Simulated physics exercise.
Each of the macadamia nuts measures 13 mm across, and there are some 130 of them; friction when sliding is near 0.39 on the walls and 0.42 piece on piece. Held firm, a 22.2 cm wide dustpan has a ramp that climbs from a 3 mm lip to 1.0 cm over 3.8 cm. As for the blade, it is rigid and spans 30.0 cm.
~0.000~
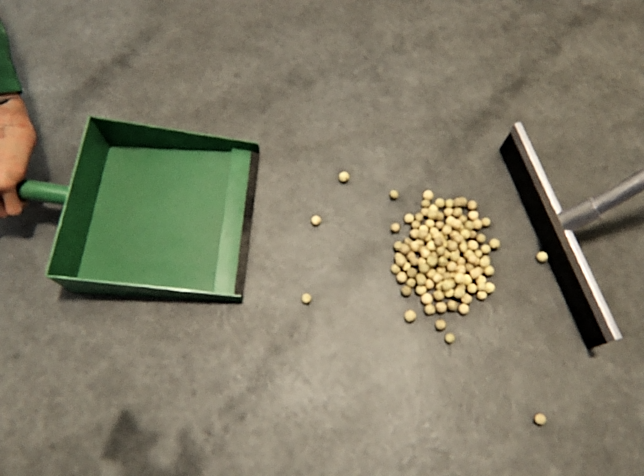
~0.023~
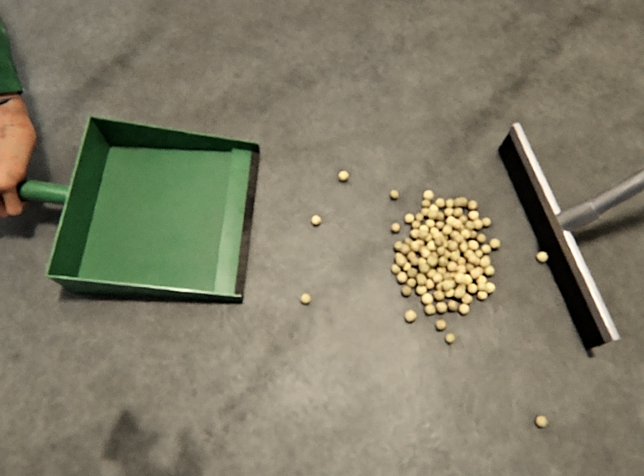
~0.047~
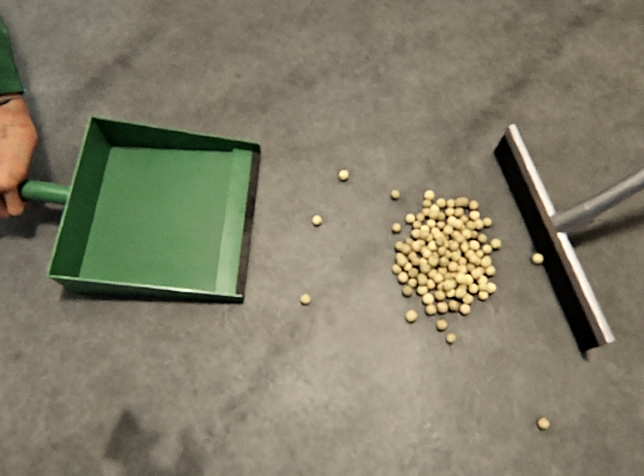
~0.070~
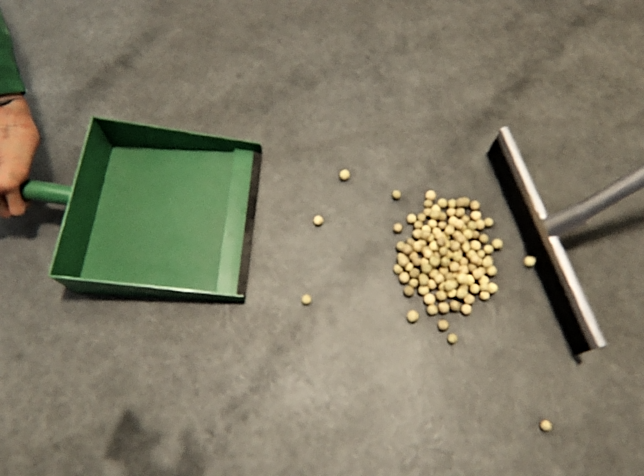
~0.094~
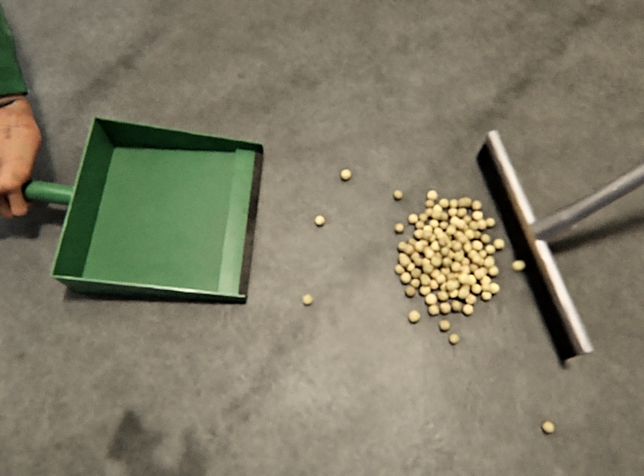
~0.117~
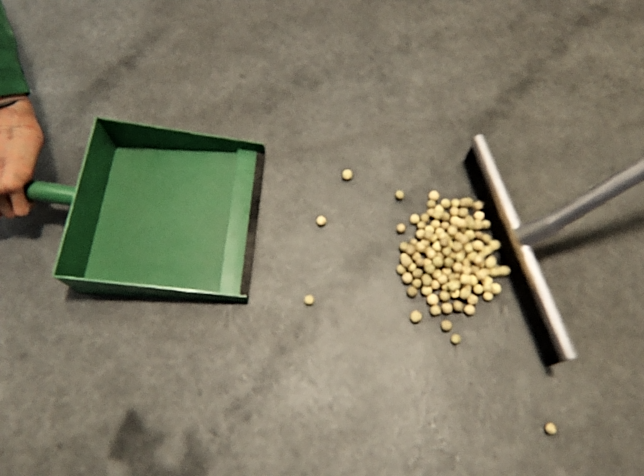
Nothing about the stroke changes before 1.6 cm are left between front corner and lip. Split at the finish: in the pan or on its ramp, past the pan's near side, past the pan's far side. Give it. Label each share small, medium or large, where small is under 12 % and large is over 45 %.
Pan: Medium. Near side: Large. Far side: Small.
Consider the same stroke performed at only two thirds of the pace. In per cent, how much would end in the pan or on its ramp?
It would be around 15 percent.
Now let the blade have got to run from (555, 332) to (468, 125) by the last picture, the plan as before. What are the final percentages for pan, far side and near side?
Per cent by place - pan 30, far side 0, near side 35.
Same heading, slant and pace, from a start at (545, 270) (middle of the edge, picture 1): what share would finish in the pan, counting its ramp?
I'd estimate about 15 per cent.
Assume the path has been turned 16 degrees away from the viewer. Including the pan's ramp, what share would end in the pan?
Under that change, roughly 25 in a hundred.
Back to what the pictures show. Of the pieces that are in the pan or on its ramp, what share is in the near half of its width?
Something like 80 in a hundred.
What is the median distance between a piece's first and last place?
It works out to some 38 cm.
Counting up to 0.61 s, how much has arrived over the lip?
25 % so far.
After 0.27 s, middle of the blade 19 cm from the lip; 0 % over the lip, far side 0 %, near side 30 %.
After 0.37 s, middle of the blade 10 cm from the lip; 0 % over the lip, far side 0 %, near side 45 %.
After 0.61 s, middle of the blade 6 cm from the lip; 25 % over the lip, far side 5 %, near side 55 %.
In the end, at 1.8 s, pan 20 %, near side 55 %, far side 5 %, in front of the lip or behind the blade 25 %.
